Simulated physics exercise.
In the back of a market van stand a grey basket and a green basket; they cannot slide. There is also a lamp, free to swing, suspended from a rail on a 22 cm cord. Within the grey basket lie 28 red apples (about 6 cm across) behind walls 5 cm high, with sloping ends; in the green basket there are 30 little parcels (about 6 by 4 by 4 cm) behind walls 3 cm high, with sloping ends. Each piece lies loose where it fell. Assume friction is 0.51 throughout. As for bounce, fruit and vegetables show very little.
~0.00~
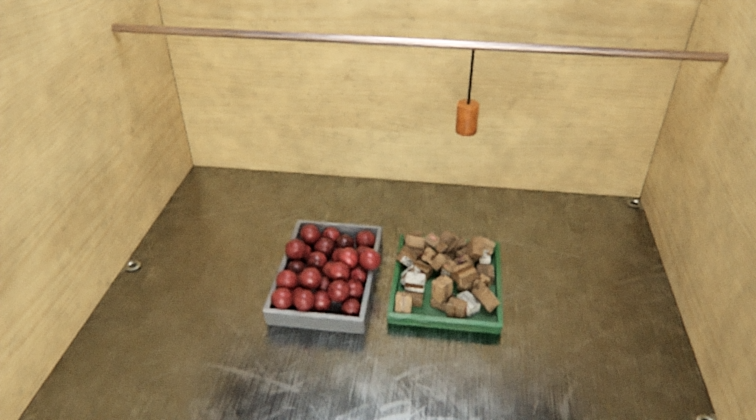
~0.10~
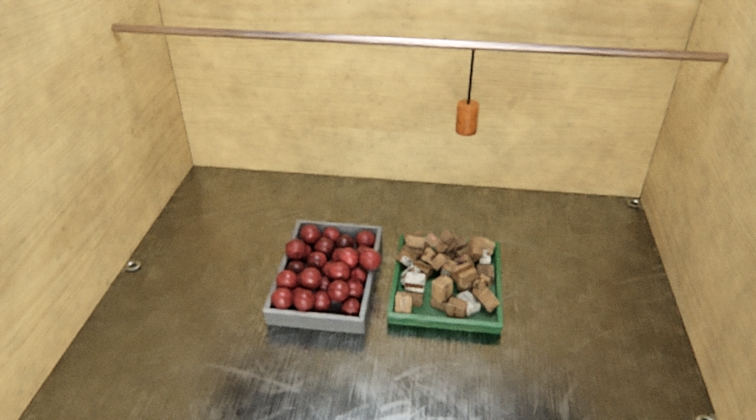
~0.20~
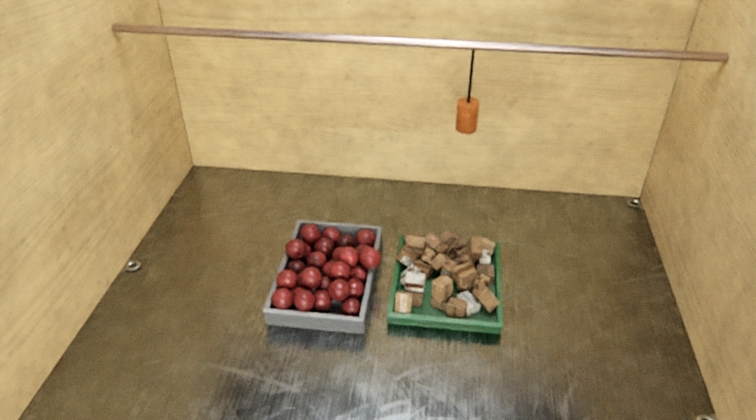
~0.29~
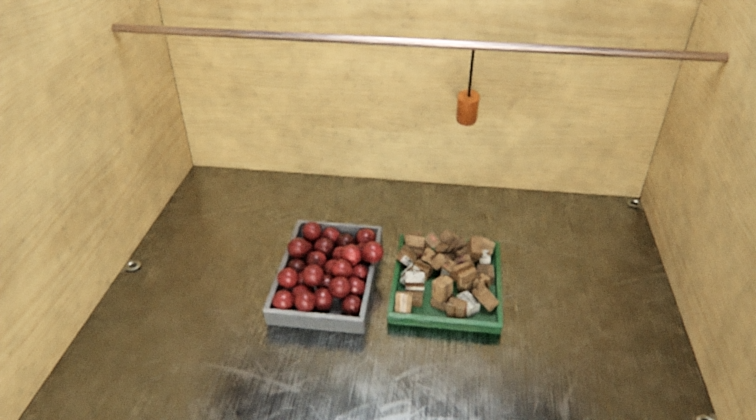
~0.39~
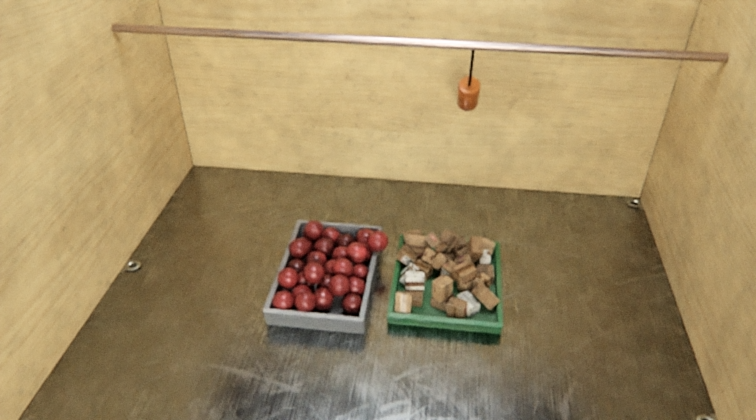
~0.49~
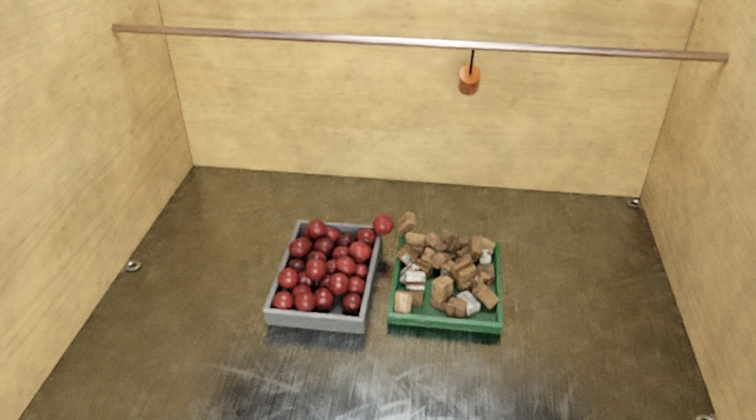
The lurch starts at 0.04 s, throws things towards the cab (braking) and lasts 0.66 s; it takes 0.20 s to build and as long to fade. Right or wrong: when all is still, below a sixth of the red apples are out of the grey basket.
Right.
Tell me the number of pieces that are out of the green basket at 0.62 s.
The green basket is at around 1.
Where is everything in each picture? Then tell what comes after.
In the first frame (each is followed by its nearest rim corner in this view), grey basket, (362, 317); green basket, (500, 322); the lamp leans 0°; none out.
In the second frame, grey basket, (362, 317); the lamp leans 0°.
In the third frame, grey basket, (362, 317); the lamp leans 4°.
In the fourth frame, grey basket, (362, 317); the lamp leans 13°.
In the fifth frame, grey basket, (362, 317); the lamp leans 28°.
In the sixth frame, grey basket, (362, 317); green basket, (500, 322); the lamp leans 40°; 2 out, the lowest parcel at (407, 223).
After 0.62 s, grey basket 27 in, 1 out and green basket 29 in, 1 out.
After 0.78 s, grey basket 27 in, 1 out and green basket 29 in, 1 out.
After 1.01 s, grey basket 27 in, 1 out and green basket 29 in, 1 out.
Outcome (at 1.30 s), grey basket 27 in, 1 out and green basket 29 in, 1 out. Asked share, 1 of 28, 4 per cent.
